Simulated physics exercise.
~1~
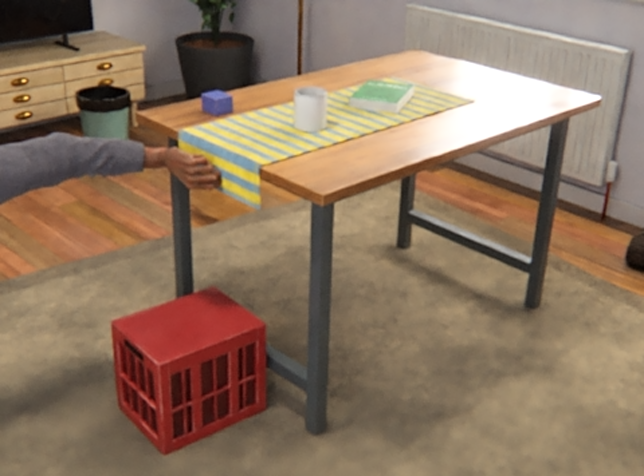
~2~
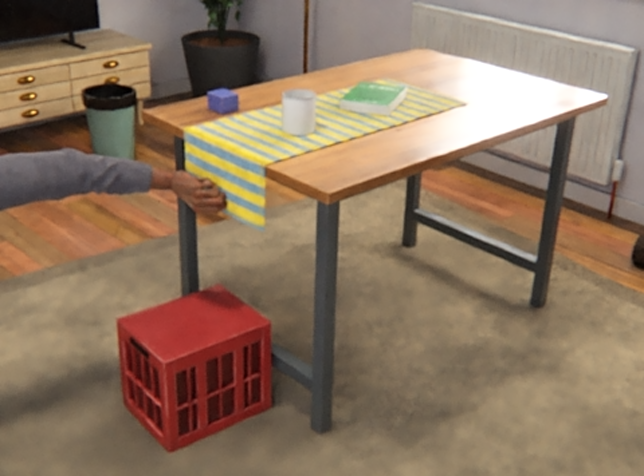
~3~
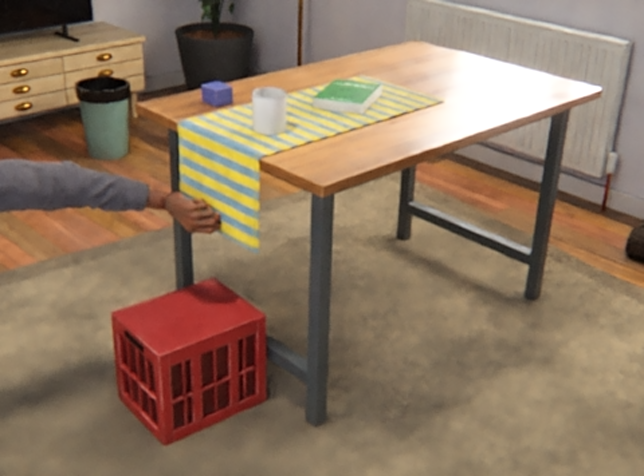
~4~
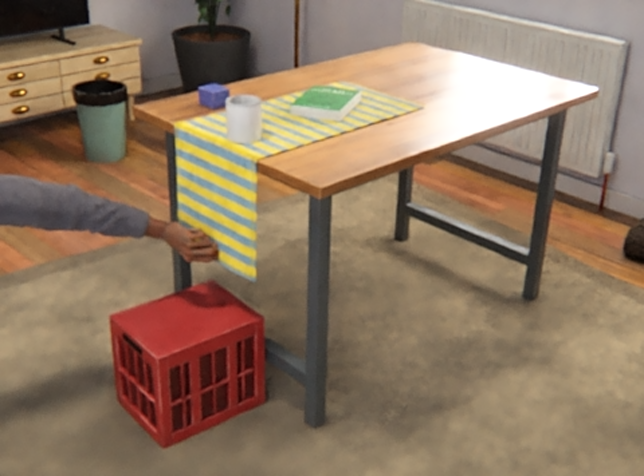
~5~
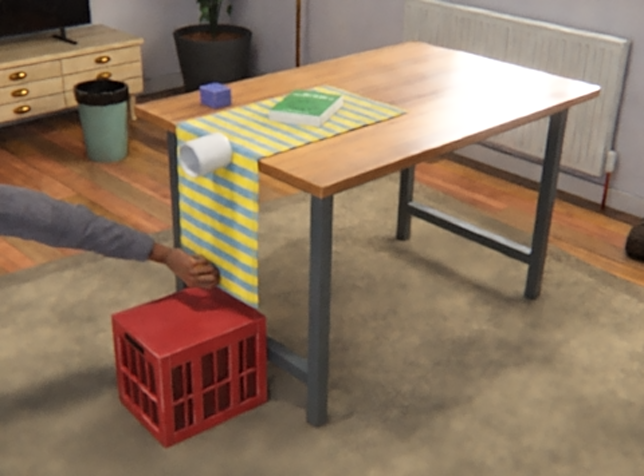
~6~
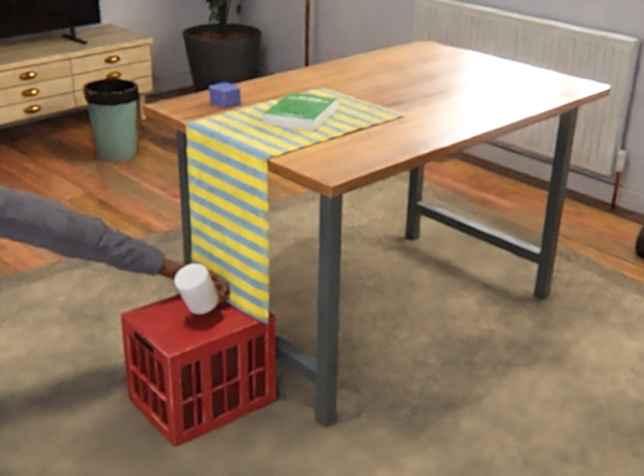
In a living room, a hand pulls a yellow striped cloth down over the left end of a wooden table, carrying a white mug and green book along until the mug tips off and drops toward the red crate below, while the book and blue block remain on the table.
